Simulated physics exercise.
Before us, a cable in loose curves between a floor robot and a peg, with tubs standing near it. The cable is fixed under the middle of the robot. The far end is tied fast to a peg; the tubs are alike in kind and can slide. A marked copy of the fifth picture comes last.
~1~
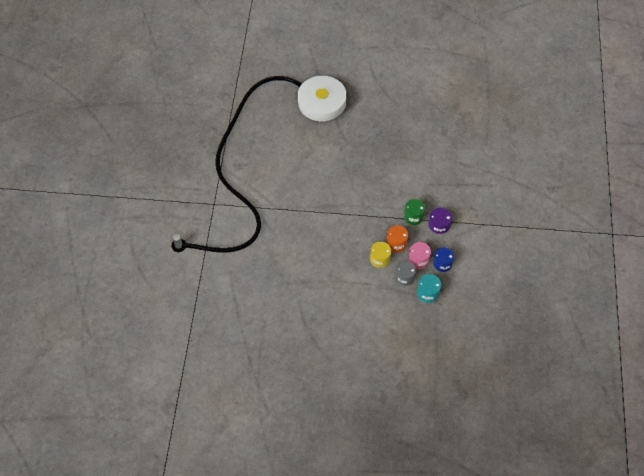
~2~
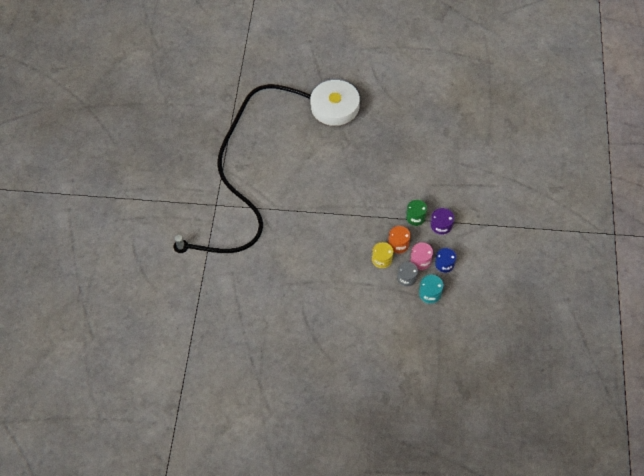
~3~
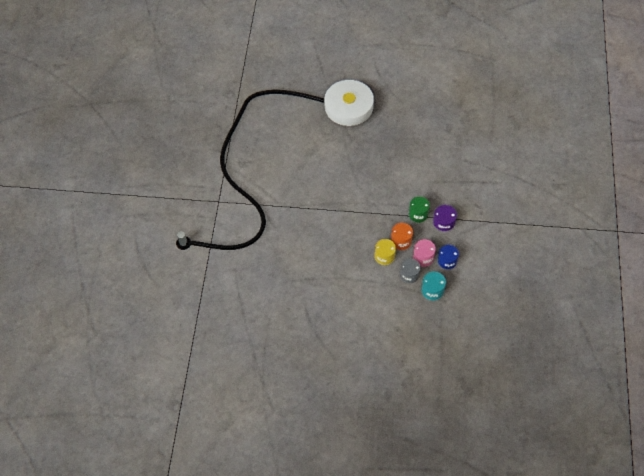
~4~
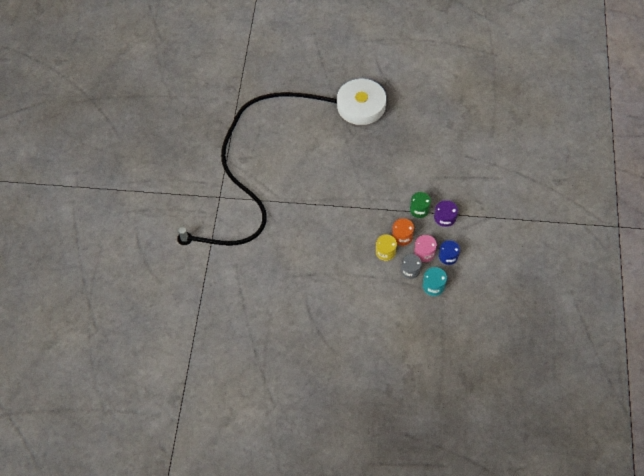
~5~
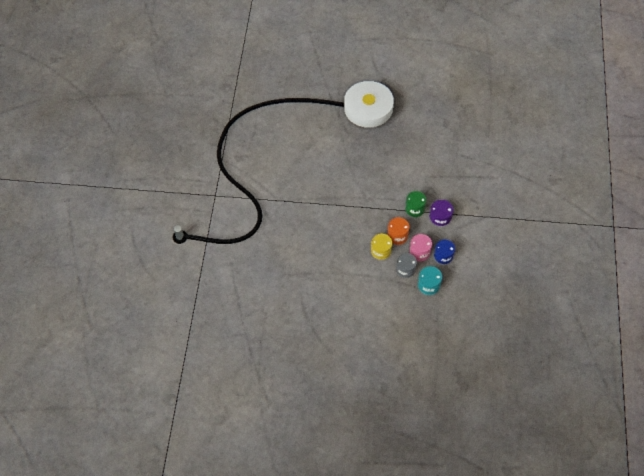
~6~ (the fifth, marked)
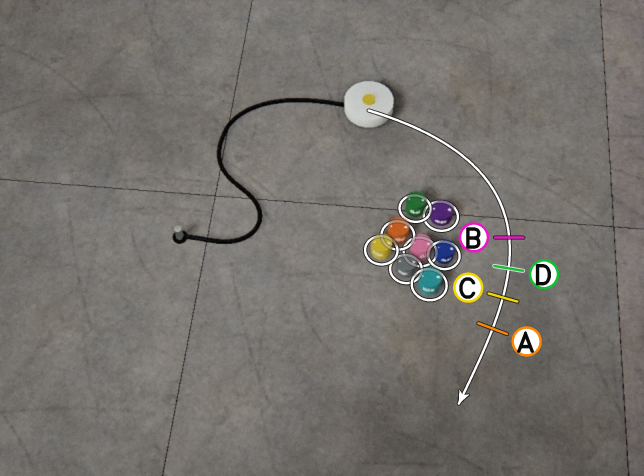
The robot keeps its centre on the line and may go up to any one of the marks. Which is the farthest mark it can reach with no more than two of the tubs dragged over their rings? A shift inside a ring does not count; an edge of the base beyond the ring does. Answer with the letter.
As far as tick A.
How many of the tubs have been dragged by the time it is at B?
The count is none.
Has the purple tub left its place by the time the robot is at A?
Yes.
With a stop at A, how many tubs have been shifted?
Two.
On the marked copy, A at (493, 329); B at (509, 238); C at (503, 297); D at (509, 268); the route from (369, 110) via (507, 224) to (459, 404).
Following A. Soon after the start, robot (462, 150).
Later, robot (511, 237).
In the end, robot (494, 324); purple tub (430, 228); green tub (412, 217); two over the rings.
As for the rest, B is within the limit but short; C is within the limit but short; D is within the limit but short.
